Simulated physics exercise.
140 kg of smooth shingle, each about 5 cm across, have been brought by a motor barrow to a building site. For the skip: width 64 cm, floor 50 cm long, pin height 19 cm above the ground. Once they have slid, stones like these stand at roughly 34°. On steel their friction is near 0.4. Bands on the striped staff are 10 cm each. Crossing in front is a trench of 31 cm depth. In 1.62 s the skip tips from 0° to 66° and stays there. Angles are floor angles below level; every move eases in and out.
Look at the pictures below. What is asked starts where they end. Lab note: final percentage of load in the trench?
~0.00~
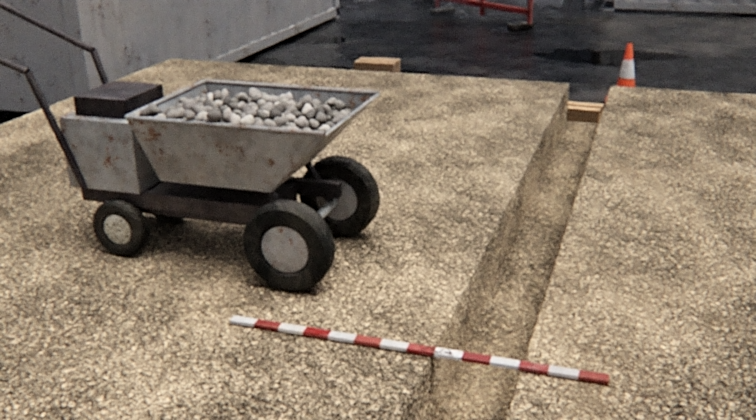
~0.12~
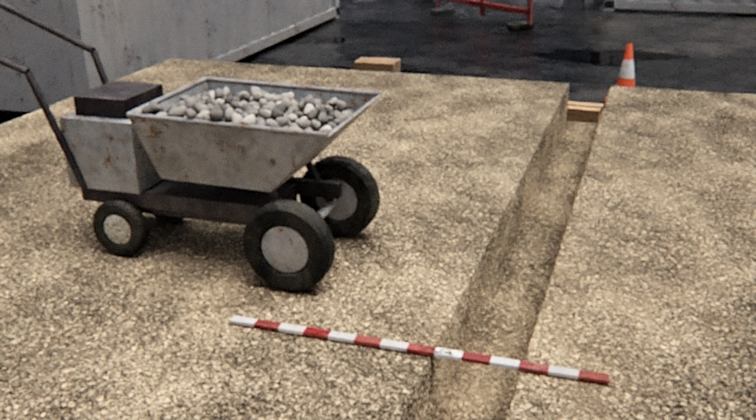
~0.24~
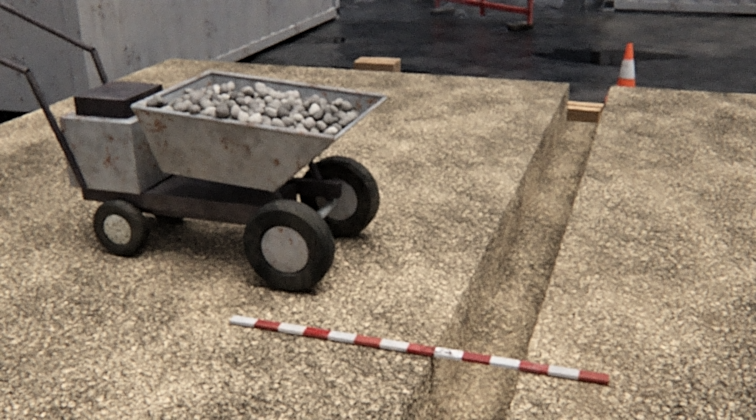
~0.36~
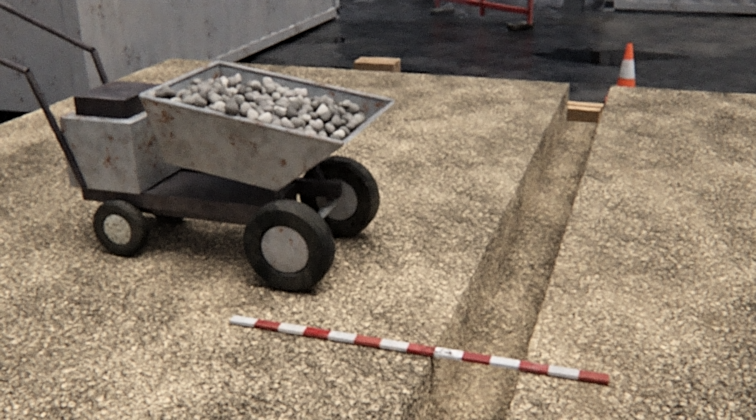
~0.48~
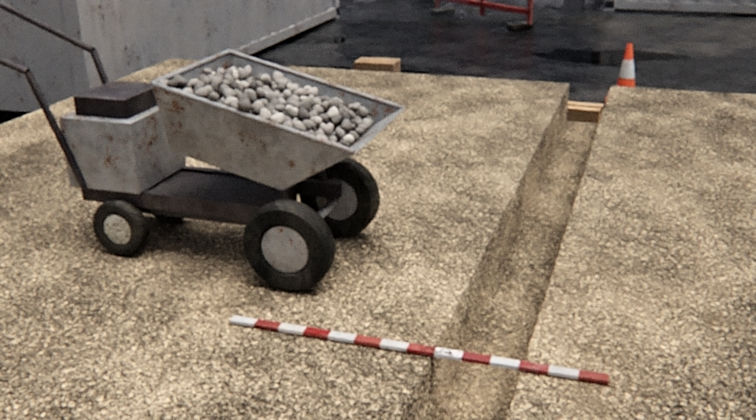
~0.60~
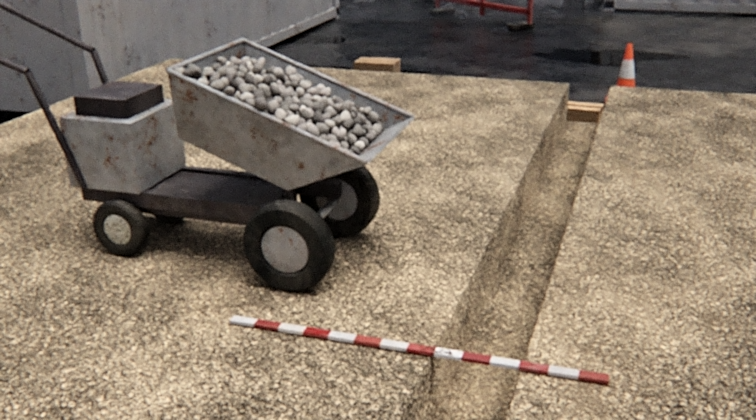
Approx. 96 %.
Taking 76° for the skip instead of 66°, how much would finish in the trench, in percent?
About 90%.
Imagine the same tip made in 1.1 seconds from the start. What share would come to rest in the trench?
95 per cent.
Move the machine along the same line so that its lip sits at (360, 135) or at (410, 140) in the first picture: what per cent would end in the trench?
90 %, then 40 %.
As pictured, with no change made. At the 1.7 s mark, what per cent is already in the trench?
Close to 50 per cent at that time.
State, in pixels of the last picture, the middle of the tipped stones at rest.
In the last view, about (504, 326).
After 1.2 s the floor is at 56°; 97 % in the skip, 3 % short of the trench; the foremost stones are at (449, 215).
After 1.7 s the floor is at 66°; 38 % in the skip, 11 % short of the trench, 51 % in the trench; the foremost stones are at (535, 350).
After 2.1 s the floor is at 66°; 12 % in the skip, 9 % short of the trench, 79 % in the trench; the foremost stones are at (556, 330).
After 4.0 s the floor is at 66°; 0 % in the skip, 4 % short of the trench, 96 % in the trench; the foremost stones are at (565, 350).
